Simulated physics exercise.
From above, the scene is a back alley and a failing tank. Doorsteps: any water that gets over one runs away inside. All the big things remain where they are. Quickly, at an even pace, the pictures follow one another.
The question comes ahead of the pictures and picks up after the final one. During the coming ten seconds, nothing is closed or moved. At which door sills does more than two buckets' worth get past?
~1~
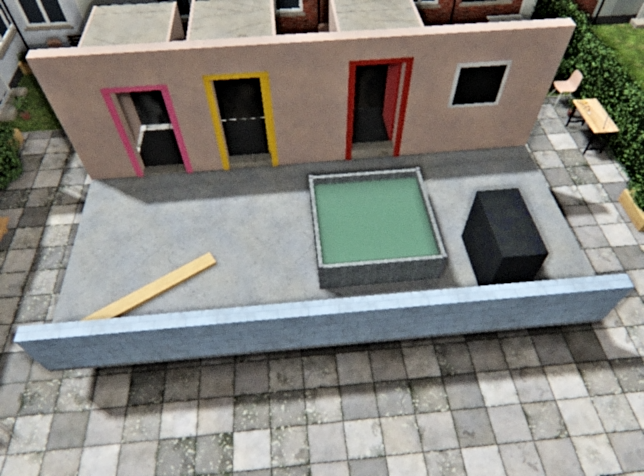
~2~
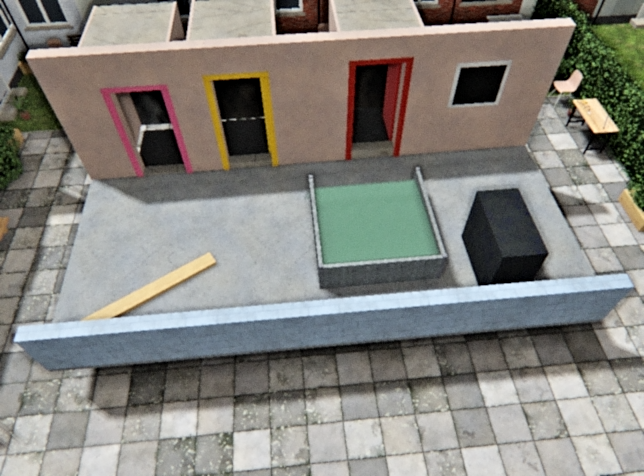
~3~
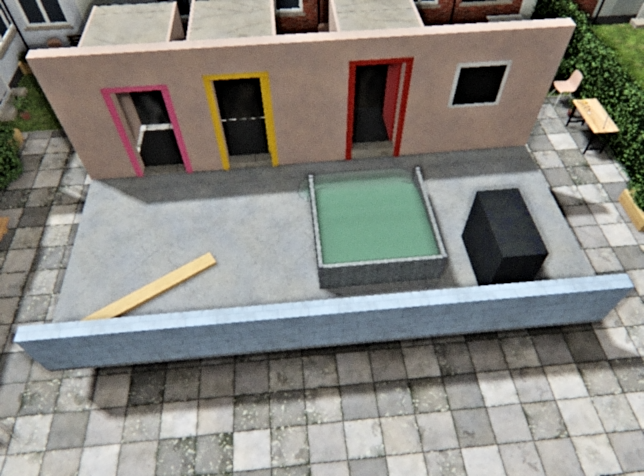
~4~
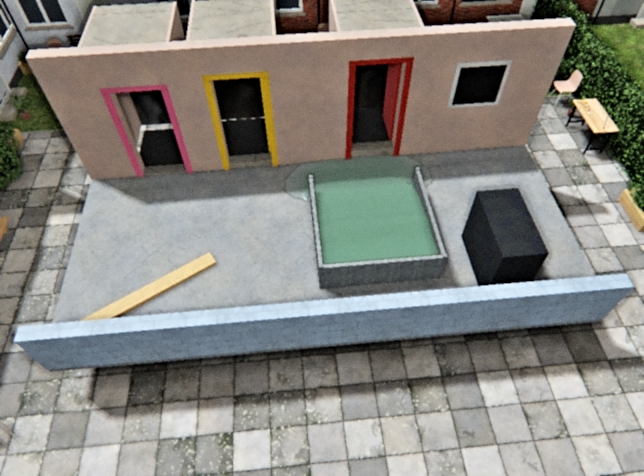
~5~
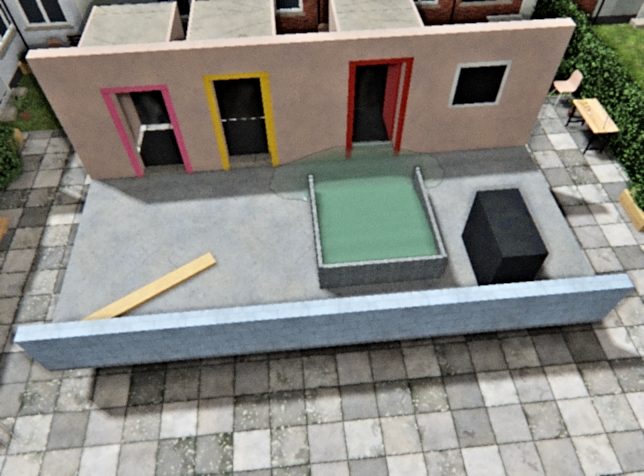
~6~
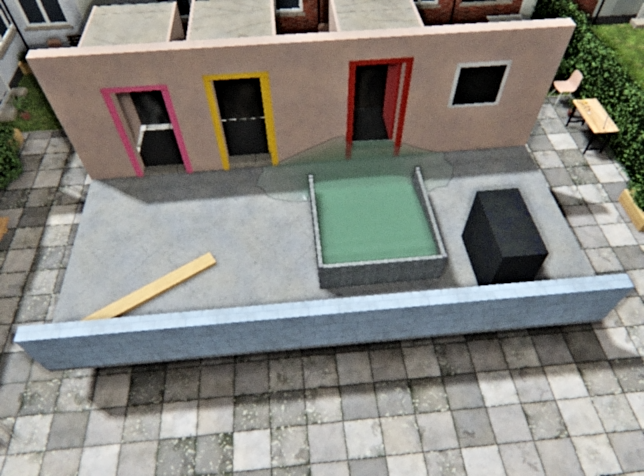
Outcome: The yellow door gets two buckets or fewer, the red door gets over two buckets, the pink door gets two buckets or fewer.
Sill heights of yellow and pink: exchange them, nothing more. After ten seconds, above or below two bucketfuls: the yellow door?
The yellow one exceeds the limit.
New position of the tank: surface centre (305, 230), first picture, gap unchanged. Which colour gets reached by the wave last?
Answer: The door marked pink.
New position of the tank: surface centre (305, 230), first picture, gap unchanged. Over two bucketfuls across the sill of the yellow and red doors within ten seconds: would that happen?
Result: Yellow door exceeds the threshold, and red door stays within the threshold.
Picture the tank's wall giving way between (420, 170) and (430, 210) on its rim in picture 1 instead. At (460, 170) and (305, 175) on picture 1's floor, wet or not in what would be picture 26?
The first spot is swamped, the second spared.
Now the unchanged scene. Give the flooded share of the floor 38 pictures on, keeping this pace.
Roughly 60 per cent.
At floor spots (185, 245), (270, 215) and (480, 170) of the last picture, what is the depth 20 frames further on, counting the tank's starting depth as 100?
First spot 4 %, second 4 %, third 12 %.
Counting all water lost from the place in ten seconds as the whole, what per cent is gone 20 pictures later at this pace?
I'd put it near 35 in a hundred.
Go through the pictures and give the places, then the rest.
The first frame shows the water tank at (373, 217) is whole and still.
In the second frame, water pours out on the water tank's far side and has run to a hidden place.
In the third frame, the front is at (303, 186), out from the gap on the water tank's far side.
In the fourth frame, the front is at (296, 174), out from the gap on the water tank's far side.
In the fifth frame, water pours out on the water tank's far side and has run to (284, 165).
In the sixth frame, water pours out on the water tank's far side and has run to (266, 166).
A moment on, water covers 20 % of the floor; the yellow door wet at the sill, nothing in, the red door over two buckets in, the pink door not reached.
Next, water covers 40 % of the floor; the yellow door wet at the sill, nothing in, the red door far over two buckets in, the pink door wet at the sill, nothing in.
Then, water covers 60 % of the floor; the yellow door under two buckets in, the red door far over two buckets in, the pink door under two buckets in.
Later, water covers 60 % of the floor; the yellow door under two buckets in, the red door far over two buckets in, the pink door under two buckets in.
In the end, water covers 65 % of the floor; the yellow door under two buckets in, the red door far over two buckets in, the pink door under two buckets in.
